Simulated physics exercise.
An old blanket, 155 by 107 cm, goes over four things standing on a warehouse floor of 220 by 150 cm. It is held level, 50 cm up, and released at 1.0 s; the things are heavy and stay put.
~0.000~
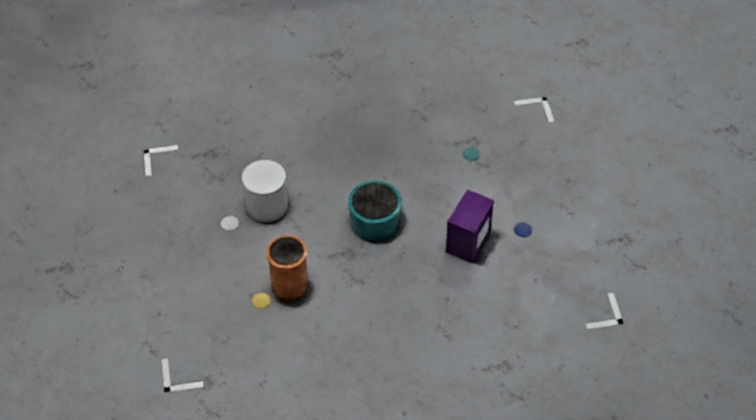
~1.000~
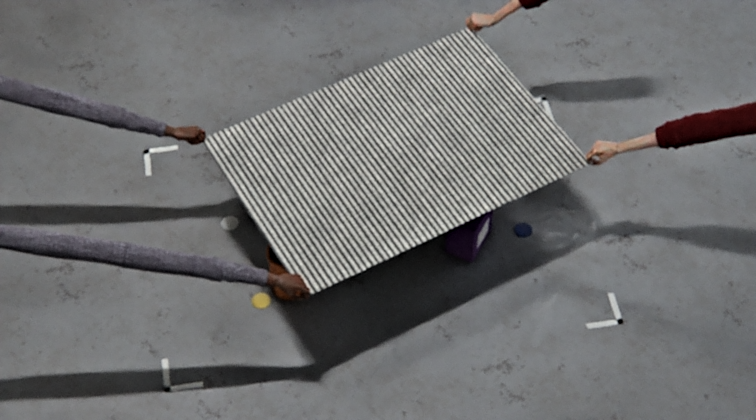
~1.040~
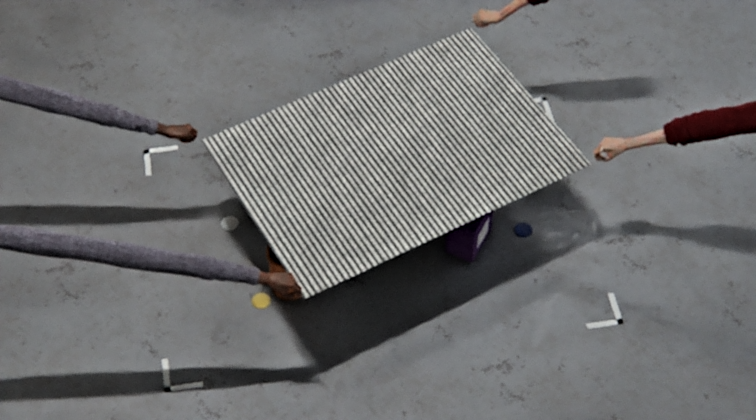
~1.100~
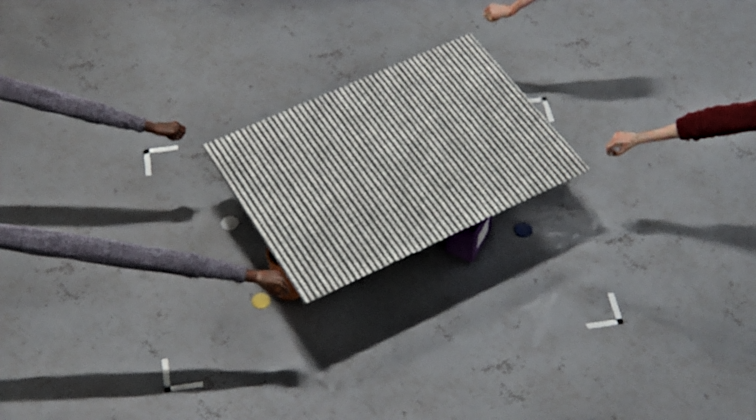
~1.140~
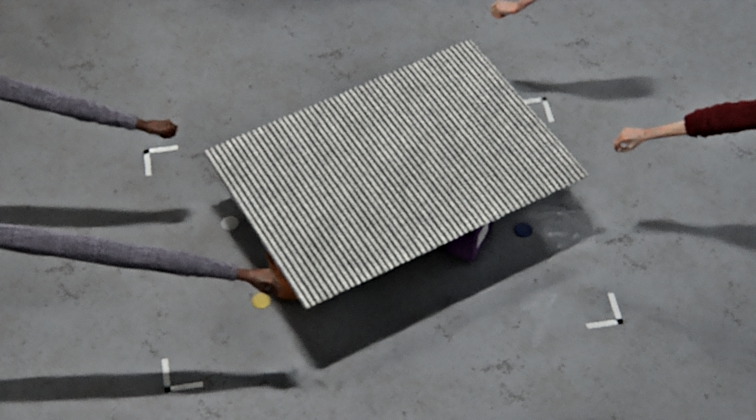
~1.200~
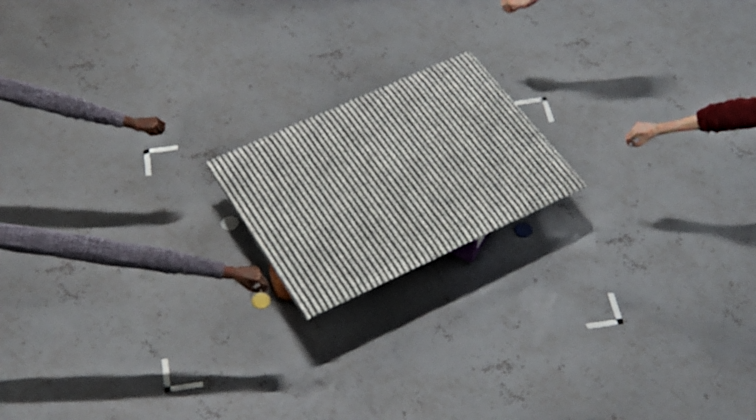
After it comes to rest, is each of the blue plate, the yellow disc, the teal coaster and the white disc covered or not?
Result: Blue plate vanishes under it, yellow disc stays uncovered, teal coaster vanishes under it, white disc remains in the open.
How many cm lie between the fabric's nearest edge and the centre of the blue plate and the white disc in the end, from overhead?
Roughly 8 cm, 6 cm.
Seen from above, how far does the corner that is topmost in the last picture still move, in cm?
Some 8 cm.
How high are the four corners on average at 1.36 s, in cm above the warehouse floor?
Some 4 cm up.
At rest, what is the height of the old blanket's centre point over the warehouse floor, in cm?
About 20 cm.
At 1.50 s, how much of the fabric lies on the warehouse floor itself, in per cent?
Some 20 per cent.
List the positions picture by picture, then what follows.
Blue plate (523, 230); yellow disc (261, 301); teal coaster (472, 154); white disc (230, 223); teal pot (375, 201), 16 cm tall; orange pot (287, 251), 28 cm tall; white tub (264, 177), 24 cm tall; purple box (471, 211), 25 cm tall, in the first frame.
Old blanket corners (304, 298) (201, 140) (471, 27) (591, 163); highest point 50 cm, lowest 50 cm, in the second frame.
Old blanket corners (304, 299) (201, 141); highest point 49 cm, lowest 49 cm, in the third frame.
Old blanket corners (305, 304) (202, 146); highest point 45 cm, lowest 45 cm, in the fourth frame.
Old blanket corners (305, 309) (203, 152); highest point 41 cm, lowest 41 cm, in the fifth frame.
Old blanket corners (306, 321) (205, 164) (469, 52) (586, 188); highest point 34 cm, lowest 32 cm, in the sixth frame.
By 1.4 s, 0 % of it is down, spanning 155 by 133 cm, above teal coaster, blue plate.
By 1.5 s, 20 % of it is down, spanning 159 by 123 cm, above teal coaster, blue plate.
By 1.7 s, 20 % of it is down, spanning 157 by 123 cm, above teal coaster, blue plate.
By 1.8 s, 25 % of it is down, spanning 158 by 123 cm, above teal coaster, blue plate.
By 3.3 s, 25 % of it is down, spanning 157 by 124 cm, above teal coaster, blue plate.
